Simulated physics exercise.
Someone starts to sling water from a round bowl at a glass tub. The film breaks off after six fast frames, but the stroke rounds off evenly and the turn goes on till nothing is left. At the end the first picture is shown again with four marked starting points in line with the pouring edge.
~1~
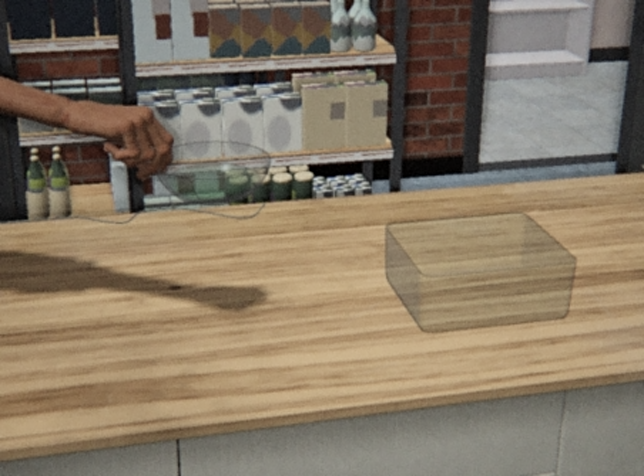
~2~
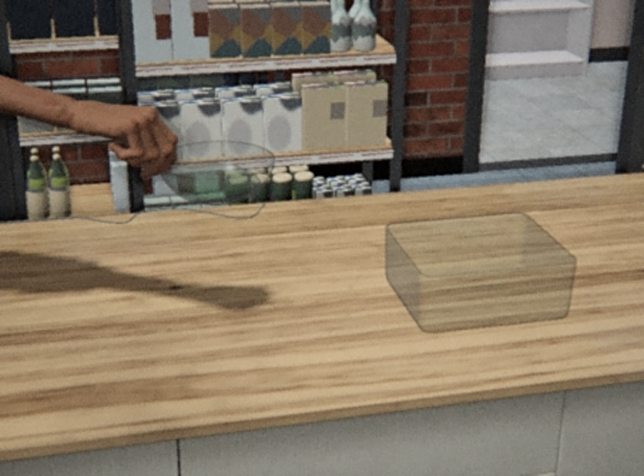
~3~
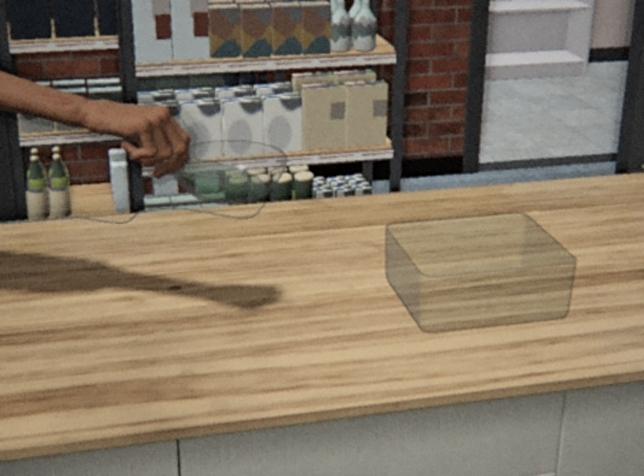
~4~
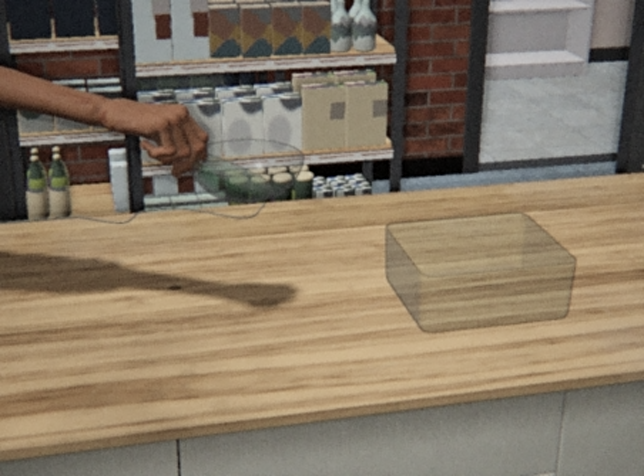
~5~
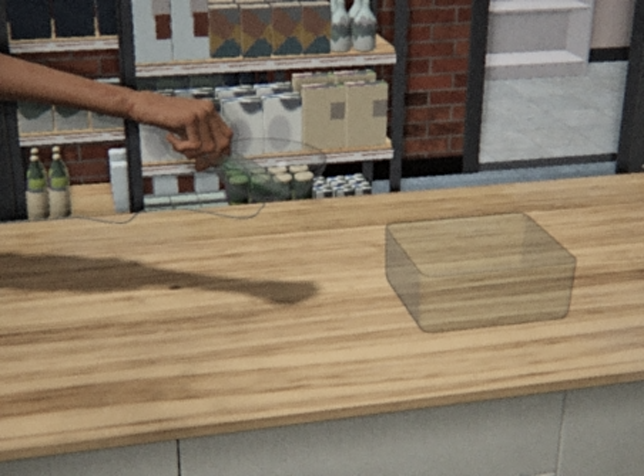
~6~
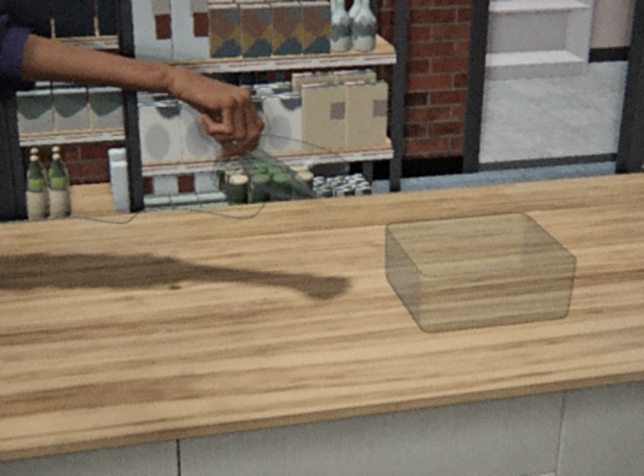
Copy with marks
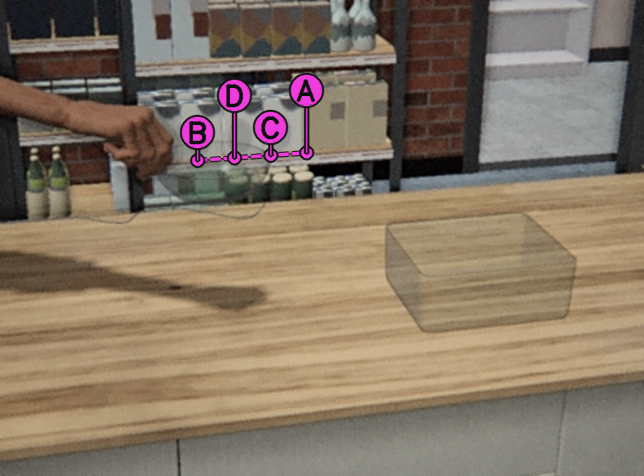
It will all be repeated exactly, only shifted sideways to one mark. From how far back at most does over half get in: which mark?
Go for D.
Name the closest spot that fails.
B it is.
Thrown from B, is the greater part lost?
Yes, that goes wrong.
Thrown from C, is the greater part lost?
No, that is safe.
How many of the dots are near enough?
Three of them.
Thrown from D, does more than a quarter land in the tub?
Yes, clearly.
On the marked copy, A at (306, 152); B at (197, 160); C at (270, 155); D at (234, 157).
With A, about 86 % lands in the tub, 10 % falls short and 4 % goes beside or beyond.
With B, about 34 % lands in the tub, 61 % falls short and 5 % goes beside or beyond.
With C, about 83 % lands in the tub, 14 % falls short and 4 % goes beside or beyond.
With D, about 66 % lands in the tub, 26 % falls short and 8 % goes beside or beyond.
